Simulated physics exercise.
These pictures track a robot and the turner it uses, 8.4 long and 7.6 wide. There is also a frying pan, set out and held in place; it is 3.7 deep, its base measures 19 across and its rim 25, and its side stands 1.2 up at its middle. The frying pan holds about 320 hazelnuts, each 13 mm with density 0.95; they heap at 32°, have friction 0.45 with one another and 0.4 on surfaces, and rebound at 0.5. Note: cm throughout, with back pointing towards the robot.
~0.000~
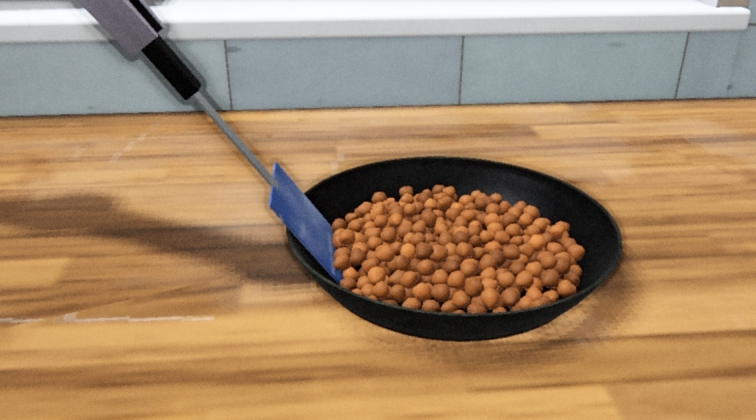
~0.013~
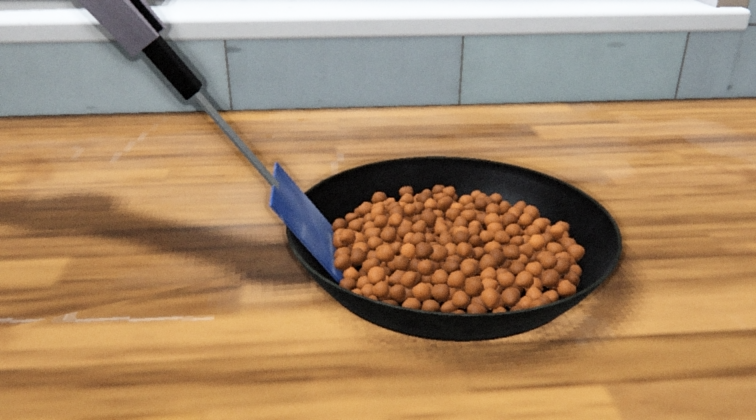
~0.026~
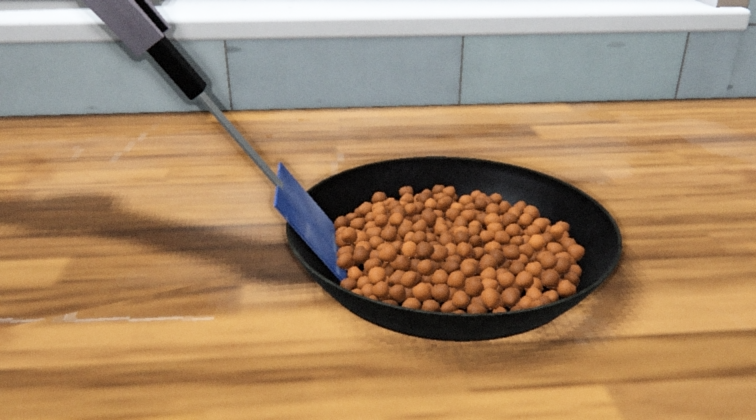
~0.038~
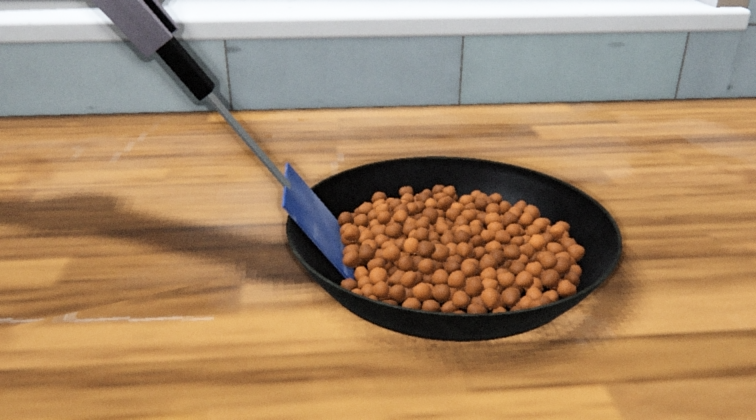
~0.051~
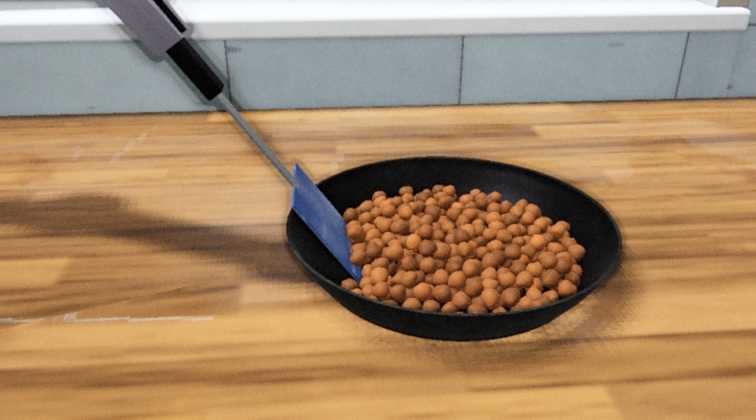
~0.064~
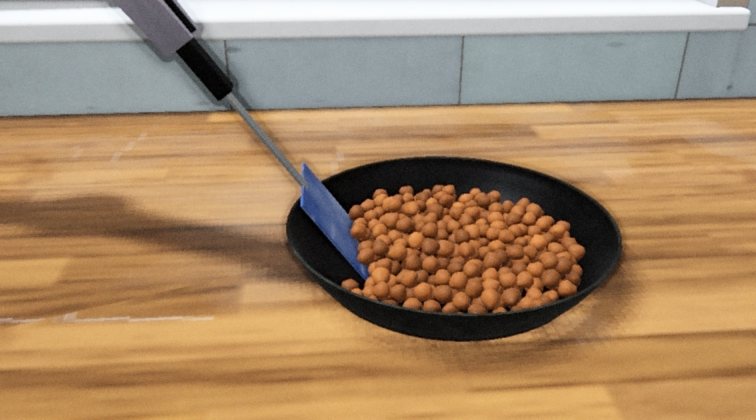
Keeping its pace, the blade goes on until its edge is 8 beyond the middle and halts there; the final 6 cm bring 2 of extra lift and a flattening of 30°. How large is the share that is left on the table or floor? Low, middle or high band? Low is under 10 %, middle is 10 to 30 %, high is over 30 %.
Low band.
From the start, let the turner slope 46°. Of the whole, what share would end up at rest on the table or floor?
In that case around 5 per cent.
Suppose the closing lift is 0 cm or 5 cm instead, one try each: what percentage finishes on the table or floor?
I'd say close to 0 percent for the first and close to 10 percent for the second.
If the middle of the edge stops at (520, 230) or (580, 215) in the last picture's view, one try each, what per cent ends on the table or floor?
Respectively about 0 and 20 percent end on the table or floor.
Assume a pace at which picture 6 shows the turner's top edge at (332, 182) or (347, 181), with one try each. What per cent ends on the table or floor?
Near 10 per cent in the first try and near 15 per cent in the second.
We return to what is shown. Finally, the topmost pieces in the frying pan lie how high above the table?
Near 5.5 centimetres high.
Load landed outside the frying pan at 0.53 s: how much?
Estimate: About 5 percent.
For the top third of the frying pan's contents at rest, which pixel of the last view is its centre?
I'd say around pixel (552, 216).
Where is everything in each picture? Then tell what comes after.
The first frame shows turner top edge at (273, 182), sloping 55°; upper third of the load around (453, 240), from x 340 to 575, top at y 190; 323 in the frying pan.
The second frame shows turner top edge at (273, 182), sloping 55°; upper third of the load around (453, 240), from x 340 to 575, top at y 190.
The third frame shows turner top edge at (277, 183), sloping 55°; upper third of the load around (449, 239), from x 340 to 575, top at y 190.
The fourth frame shows turner top edge at (285, 183), sloping 55°; upper third of the load around (447, 237), from x 345 to 575, top at y 190.
The fifth frame shows turner top edge at (294, 183), sloping 55°; upper third of the load around (442, 236), from x 350 to 575, top at y 190.
The sixth frame shows turner top edge at (303, 183), sloping 55°; upper third of the load around (446, 236), from x 350 to 575, top at y 190; 323 in the frying pan.
By 0.17 s, sloping 55°, highest piece 5 above the table; 323 in the frying pan.
By 0.28 s, sloping 44°, highest piece 6 above the table; 323 in the frying pan.
By 0.53 s, sloping 25°, highest piece 6 above the table; 313 in the frying pan, 10 on the table or floor.
By 1.58 s, sloping 25°, highest piece 5 above the table; 313 in the frying pan, 10 on the table or floor.
Final count, 313 in the frying pan, 10 on the table or floor. That is 3 % on the table or floor.
